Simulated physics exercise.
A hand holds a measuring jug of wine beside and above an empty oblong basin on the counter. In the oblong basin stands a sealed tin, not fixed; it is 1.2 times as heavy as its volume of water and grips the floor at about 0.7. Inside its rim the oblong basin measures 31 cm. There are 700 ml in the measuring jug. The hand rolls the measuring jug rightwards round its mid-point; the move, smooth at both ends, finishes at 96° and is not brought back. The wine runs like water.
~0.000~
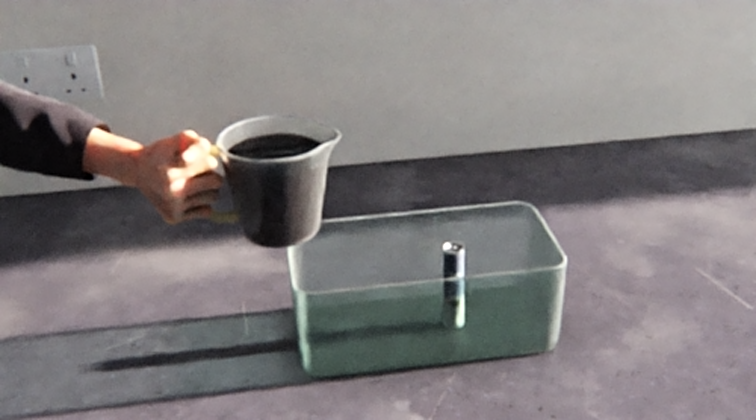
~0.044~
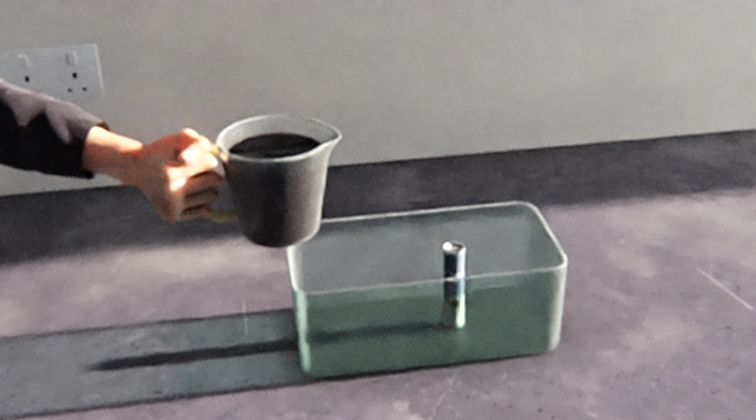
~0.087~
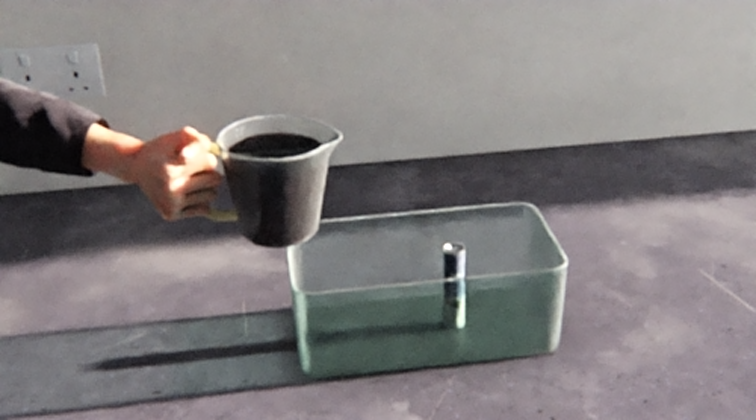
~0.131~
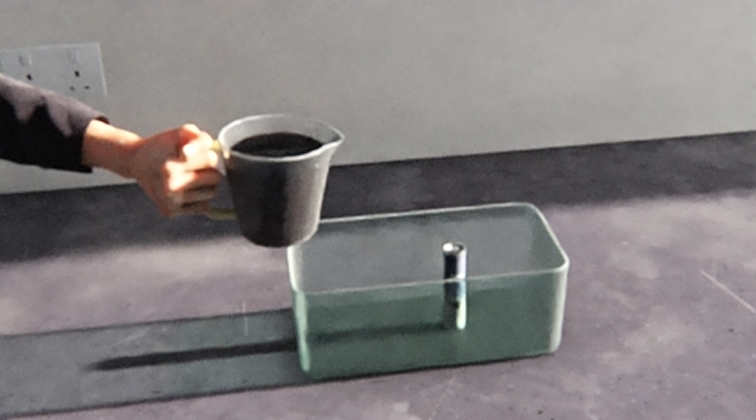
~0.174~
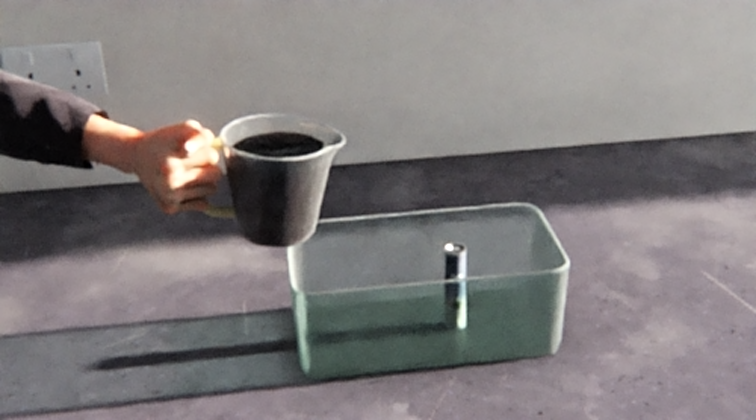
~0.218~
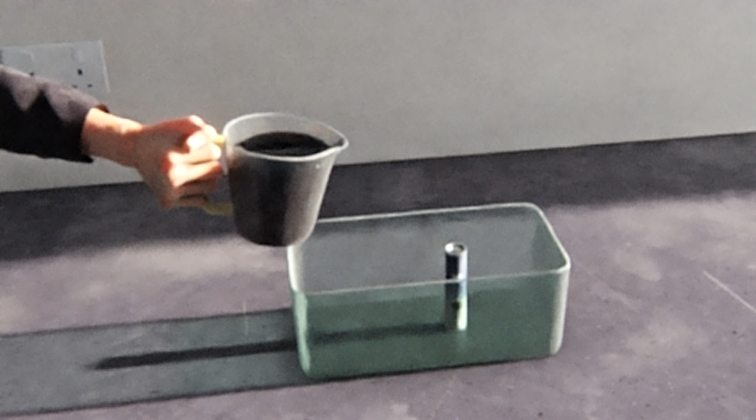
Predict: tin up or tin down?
The tin remains upright.
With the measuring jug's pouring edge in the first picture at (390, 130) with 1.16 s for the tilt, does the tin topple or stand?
Then it goes over.
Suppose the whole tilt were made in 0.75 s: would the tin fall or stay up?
Then it remains upright.
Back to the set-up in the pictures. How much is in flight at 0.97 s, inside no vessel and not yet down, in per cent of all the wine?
Near 12 in a hundred.
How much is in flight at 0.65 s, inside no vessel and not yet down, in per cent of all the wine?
Some 14 per cent.
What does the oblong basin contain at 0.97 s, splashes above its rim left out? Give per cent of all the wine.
Some 60 per cent.
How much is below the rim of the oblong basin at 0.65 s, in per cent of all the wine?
Some 7 per cent.
Then, 0.65 s in, the tilt is 57° and 80 per cent is still to pour; the tin stands where it began.
Then, 0.97 s in, the tilt is 90° and 27 per cent is still to pour; the tin stands where it began.
Then, 1.30 s in, the tilt is 96° and 2 per cent is still to pour; the tin stands where it began.
Then, 1.66 s in, the tilt is 96° and 0 per cent is still to pour; the tin stands where it began.
Finally, the tin stands where it began.
